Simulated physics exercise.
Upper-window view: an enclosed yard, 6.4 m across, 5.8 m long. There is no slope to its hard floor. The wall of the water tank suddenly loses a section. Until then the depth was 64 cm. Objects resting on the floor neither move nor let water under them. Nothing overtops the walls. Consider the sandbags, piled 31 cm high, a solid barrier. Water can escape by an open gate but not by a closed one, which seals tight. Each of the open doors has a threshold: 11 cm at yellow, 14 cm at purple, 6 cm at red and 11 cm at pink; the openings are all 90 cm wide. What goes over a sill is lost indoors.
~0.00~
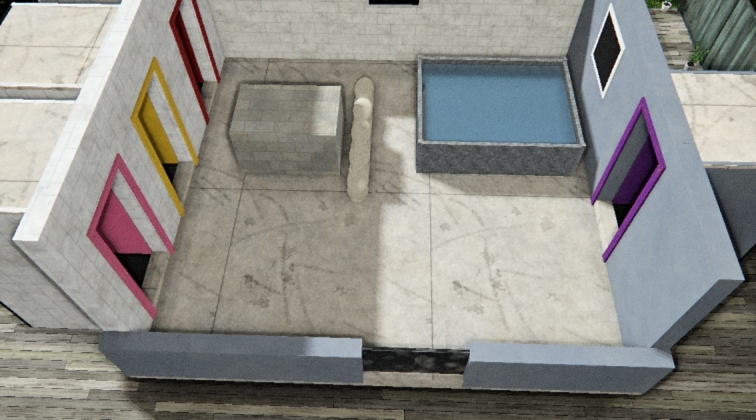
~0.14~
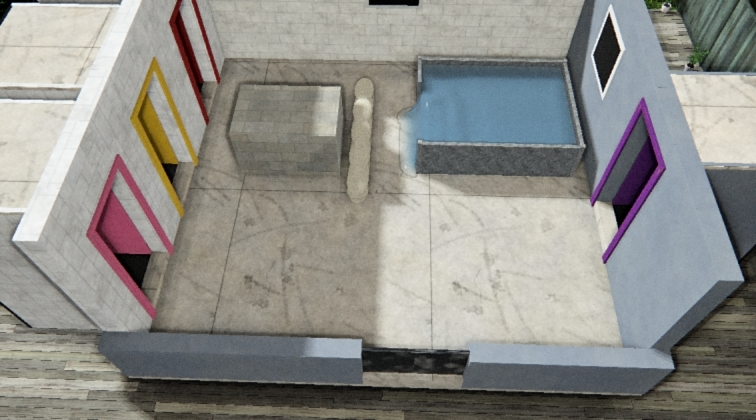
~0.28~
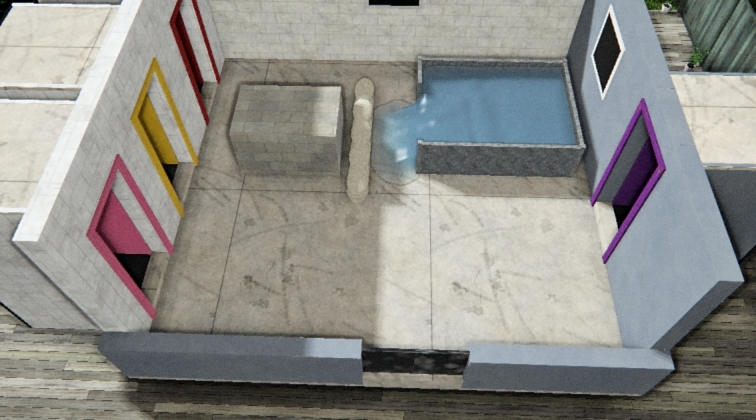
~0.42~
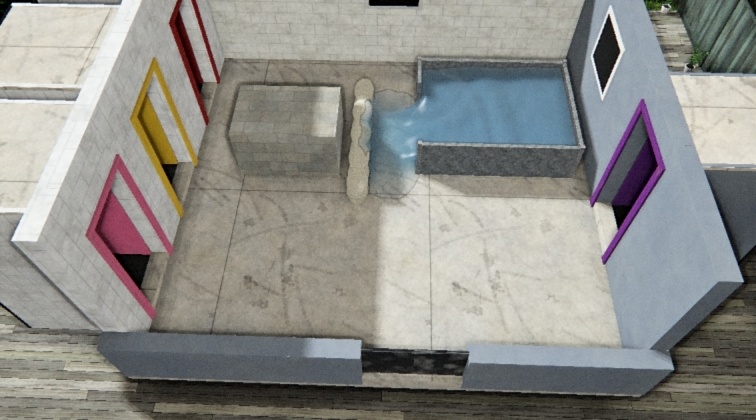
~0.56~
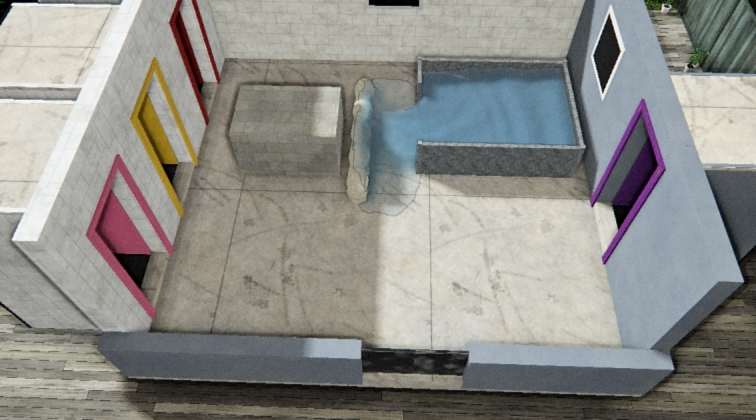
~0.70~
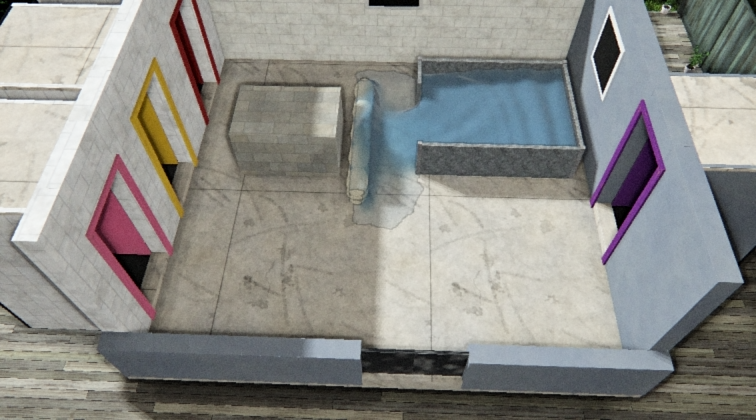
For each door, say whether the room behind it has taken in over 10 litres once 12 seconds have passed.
At the end, the yellow door lets in less than the limit; the purple door lets in less than the limit; the red door lets in more than the limit; the pink door lets in less than the limit.
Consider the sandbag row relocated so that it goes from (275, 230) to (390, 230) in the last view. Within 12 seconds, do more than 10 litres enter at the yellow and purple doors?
Result: Yellow door beyond the limit; purple door inside the limit.
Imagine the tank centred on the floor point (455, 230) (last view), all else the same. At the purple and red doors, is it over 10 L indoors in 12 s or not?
Measured against the limit, the purple door stays within it and the red door goes beyond it.
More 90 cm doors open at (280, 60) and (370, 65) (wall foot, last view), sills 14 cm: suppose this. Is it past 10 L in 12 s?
The first door falls short and the second gets there.
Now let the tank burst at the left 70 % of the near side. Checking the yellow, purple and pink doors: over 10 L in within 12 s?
Then yellow does not exceed it, purple does not exceed it, pink exceeds it.
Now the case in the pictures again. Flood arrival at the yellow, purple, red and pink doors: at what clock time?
Yellow = 4.5 s, purple = 3.8 s, red = 3.2 s, pink = 3.4 s.
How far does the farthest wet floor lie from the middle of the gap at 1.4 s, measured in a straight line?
Roughly 3.2 m.
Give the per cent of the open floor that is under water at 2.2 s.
Some 55 per cent of it.
After 1.4 s water covers 25 % of the floor and is deepest (50 cm) near (372, 144); yellow door not reached, purple door not reached, red door not reached, pink door not reached.
After 2.2 s water covers 55 % of the floor and is deepest (44 cm) near (372, 144); yellow door not reached, purple door not reached, red door not reached, pink door not reached.
After 3.5 s water covers 65 % of the floor and is deepest (26 cm) near (562, 82); yellow door not reached, purple door not reached, red door 8 cm at the sill, 0 L in, pink door 2 cm at the sill, 0 L in.
After 7.0 s water covers 95 % of the floor and is deepest (17 cm) near (464, 86); yellow door 12 cm at the sill, 4 L in, purple door 14 cm at the sill, 4 L in, red door 9 cm at the sill, 21 L in, pink door 8 cm at the sill, 0 L in.
After 12.0 s water covers 95 % of the floor and is deepest (12 cm) near (157, 353); yellow door 9 cm at the sill, 5 L in, purple door 7 cm at the sill, 4 L in, red door 8 cm at the sill, 38 L in, pink door 9 cm at the sill, 0 L in.
